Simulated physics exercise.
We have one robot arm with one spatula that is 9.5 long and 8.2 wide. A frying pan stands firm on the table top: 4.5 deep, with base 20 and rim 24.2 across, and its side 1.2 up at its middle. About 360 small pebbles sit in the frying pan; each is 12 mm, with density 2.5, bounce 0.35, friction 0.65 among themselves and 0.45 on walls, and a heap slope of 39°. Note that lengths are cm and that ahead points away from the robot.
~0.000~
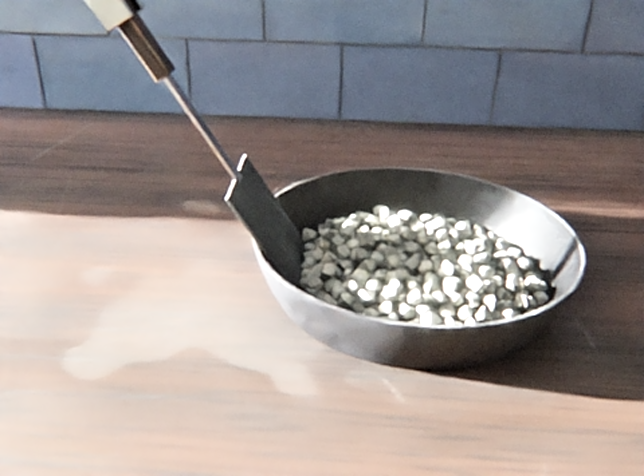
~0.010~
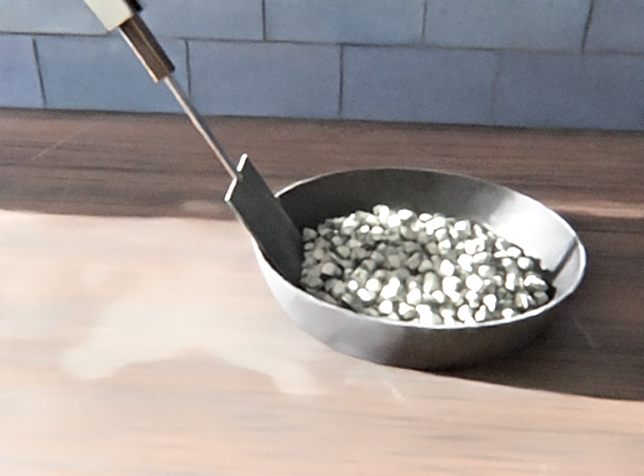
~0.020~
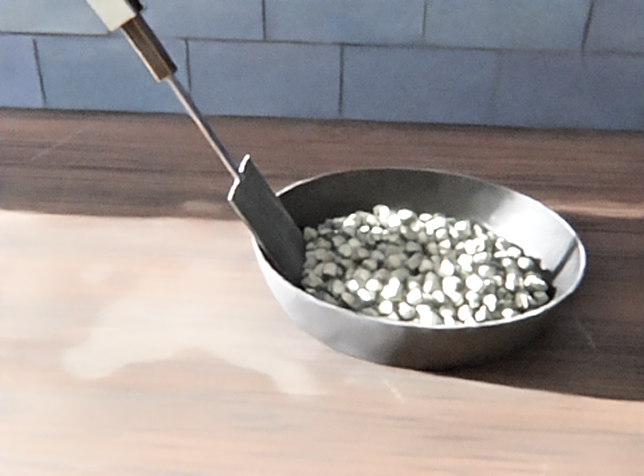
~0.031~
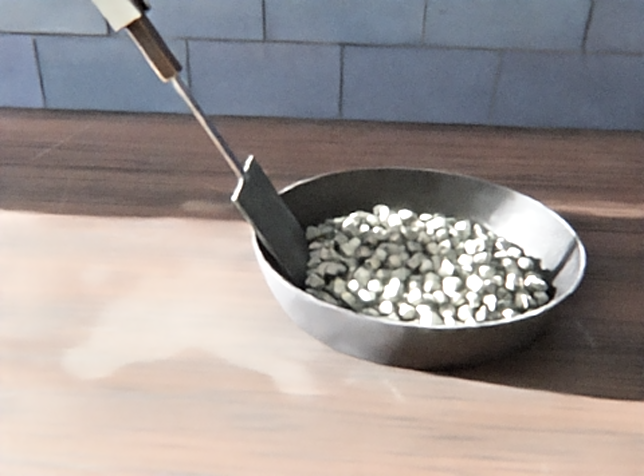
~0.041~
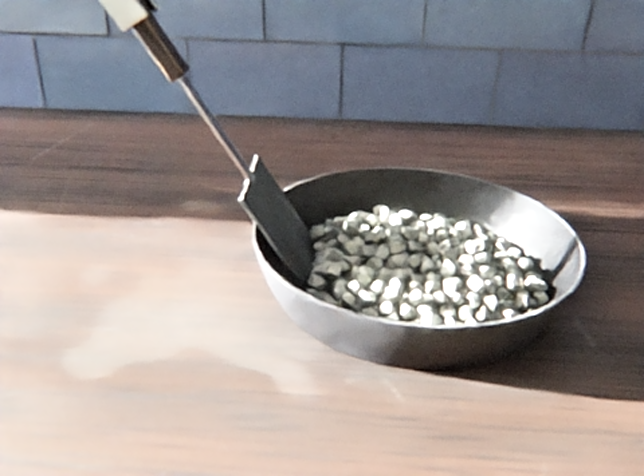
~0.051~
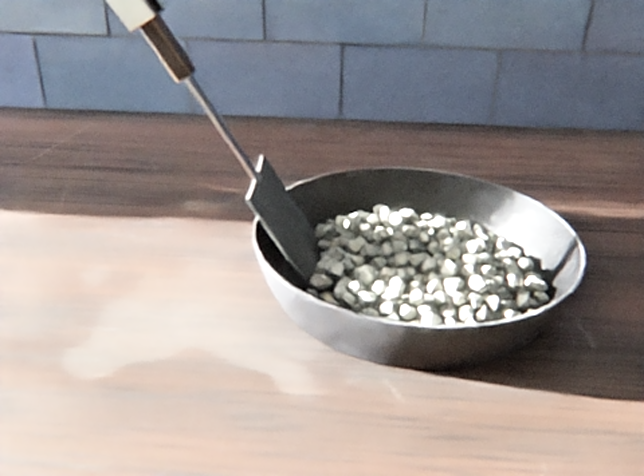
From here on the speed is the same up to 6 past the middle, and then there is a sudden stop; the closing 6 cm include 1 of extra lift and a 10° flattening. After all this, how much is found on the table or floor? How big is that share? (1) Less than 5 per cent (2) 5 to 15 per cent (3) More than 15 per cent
Answer: 1.
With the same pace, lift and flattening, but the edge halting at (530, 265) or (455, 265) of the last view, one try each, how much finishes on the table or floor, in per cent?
About 5 and 0 per cent.
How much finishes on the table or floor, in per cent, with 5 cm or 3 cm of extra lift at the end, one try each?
Close to 0 and 0 percent respectively.
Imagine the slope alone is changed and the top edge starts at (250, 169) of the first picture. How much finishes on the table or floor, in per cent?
I'd estimate around 0 per cent.
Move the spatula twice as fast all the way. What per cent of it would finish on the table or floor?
Estimated result: Some 5 %.
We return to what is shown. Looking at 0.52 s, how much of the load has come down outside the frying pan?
Roughly 2 percent of it.
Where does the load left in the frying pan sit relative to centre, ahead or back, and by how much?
Some 4.5 cm ahead of the centre.
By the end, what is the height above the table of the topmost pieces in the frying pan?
Peak at rest, approximately 6.0 centimetres.
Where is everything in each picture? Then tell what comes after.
The spatula top edge at (236, 175), sloping 58°; upper third of the load around (411, 261), from x 300 to 540, top at y 210; 363 in the frying pan, in the first picture.
The spatula top edge at (237, 175), sloping 58°; upper third of the load around (410, 261), from x 300 to 540, top at y 210, in the second picture.
The spatula top edge at (239, 175), sloping 58°; upper third of the load around (410, 261), from x 300 to 540, top at y 210, in the third picture.
The spatula top edge at (243, 176), sloping 58°; upper third of the load around (403, 258), from x 300 to 540, top at y 210, in the fourth picture.
The spatula top edge at (249, 176), sloping 58°; upper third of the load around (406, 256), from x 300 to 540, top at y 210, in the fifth picture.
The spatula top edge at (256, 176), sloping 58°; upper third of the load around (406, 255), from x 300 to 540, top at y 210; 363 in the frying pan, in the sixth picture.
After 0.16 s, sloping 58°, highest piece 5 above the table; 363 in the frying pan.
After 0.26 s, sloping 54°, highest piece 5 above the table; 363 in the frying pan.
After 0.52 s, sloping 48°, highest piece 5 above the table; 358 in the frying pan, 5 on the table or floor.
After 1.57 s, sloping 48°, highest piece 5 above the table; 358 in the frying pan, 5 on the table or floor.
In the end, 358 in the frying pan, 5 on the table or floor. That is 1 % on the table or floor.
